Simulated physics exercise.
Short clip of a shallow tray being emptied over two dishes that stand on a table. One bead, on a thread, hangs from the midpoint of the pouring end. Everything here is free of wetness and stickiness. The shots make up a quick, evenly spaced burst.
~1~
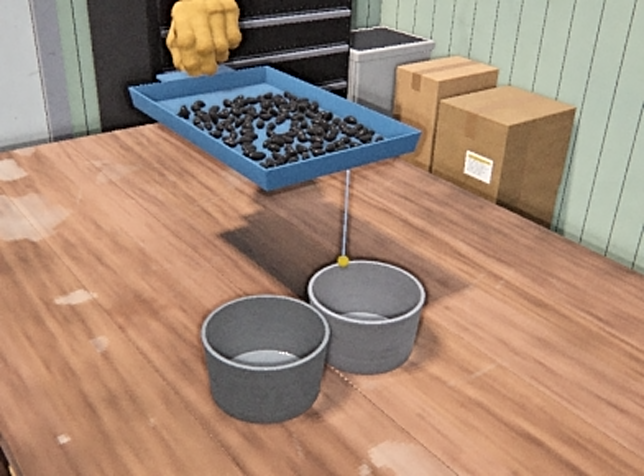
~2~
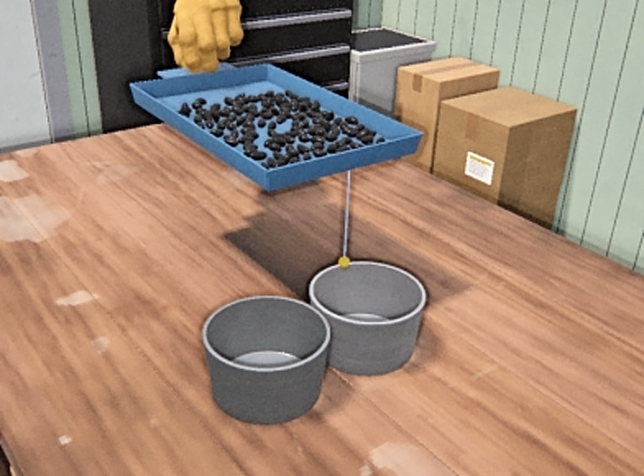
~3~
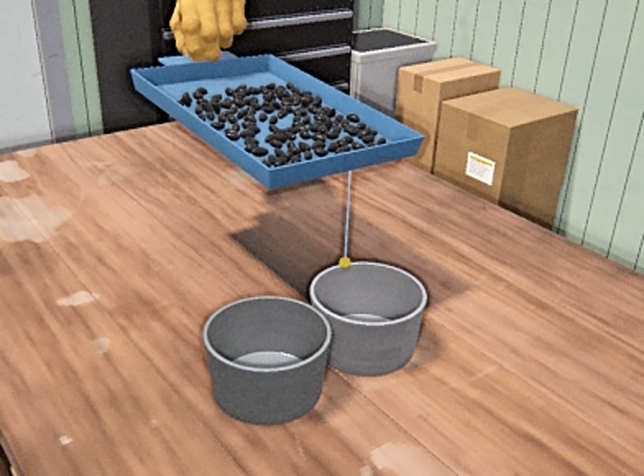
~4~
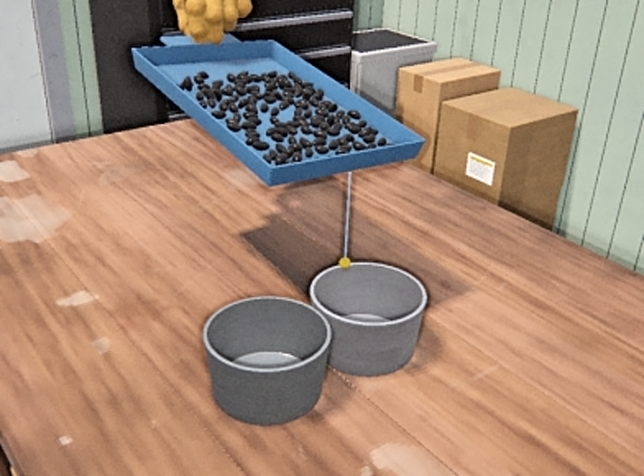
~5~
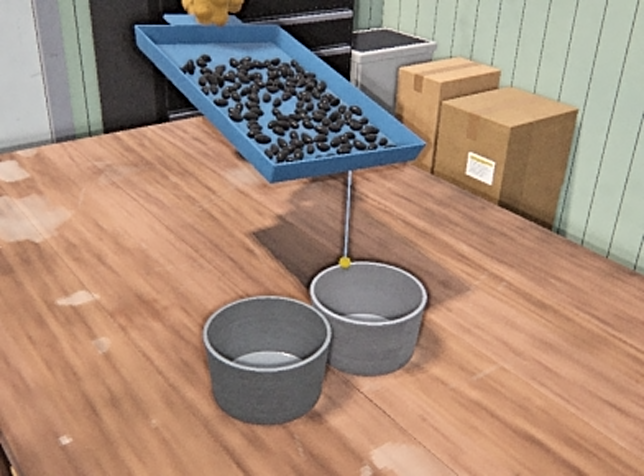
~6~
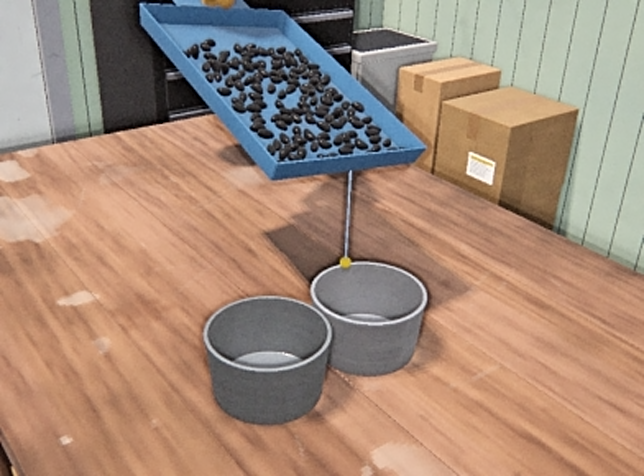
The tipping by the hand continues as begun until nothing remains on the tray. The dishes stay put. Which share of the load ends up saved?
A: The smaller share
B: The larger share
Answer: A.
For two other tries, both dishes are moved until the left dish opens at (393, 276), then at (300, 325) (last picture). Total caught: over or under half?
So that's a greater portion the first time round, a greater portion the second.
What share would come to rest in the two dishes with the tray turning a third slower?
I'd put it near 40 per cent.
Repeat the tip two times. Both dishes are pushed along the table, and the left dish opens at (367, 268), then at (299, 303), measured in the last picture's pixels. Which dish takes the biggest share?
Trial one goes to the left of the two, trial two to the right of the two.
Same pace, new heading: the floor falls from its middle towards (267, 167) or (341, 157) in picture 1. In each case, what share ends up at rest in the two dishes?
Shares: About 70 in a hundred, then about 50 in a hundred.
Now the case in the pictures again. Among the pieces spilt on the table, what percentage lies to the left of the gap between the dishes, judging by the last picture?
It comes to about 0 percent.
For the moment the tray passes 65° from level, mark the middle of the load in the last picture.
Close to (364, 111).
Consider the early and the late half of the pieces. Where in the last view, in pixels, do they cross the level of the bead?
About (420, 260), and after that about (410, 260).
Just after the last frame, tray tipped steeply; every one on the tray.
A moment on, tray tipped past a quarter turn; roughly a third on the tray; roughly a quarter in the right dish; roughly a quarter outside both; roughly a quarter in the air.
Further on, tray tipped past a quarter turn; roughly a third in the right dish; roughly two thirds outside both.
When it is over, tray tipped past a quarter turn; not one in the left dish; roughly a third in the right dish; roughly two thirds outside both.
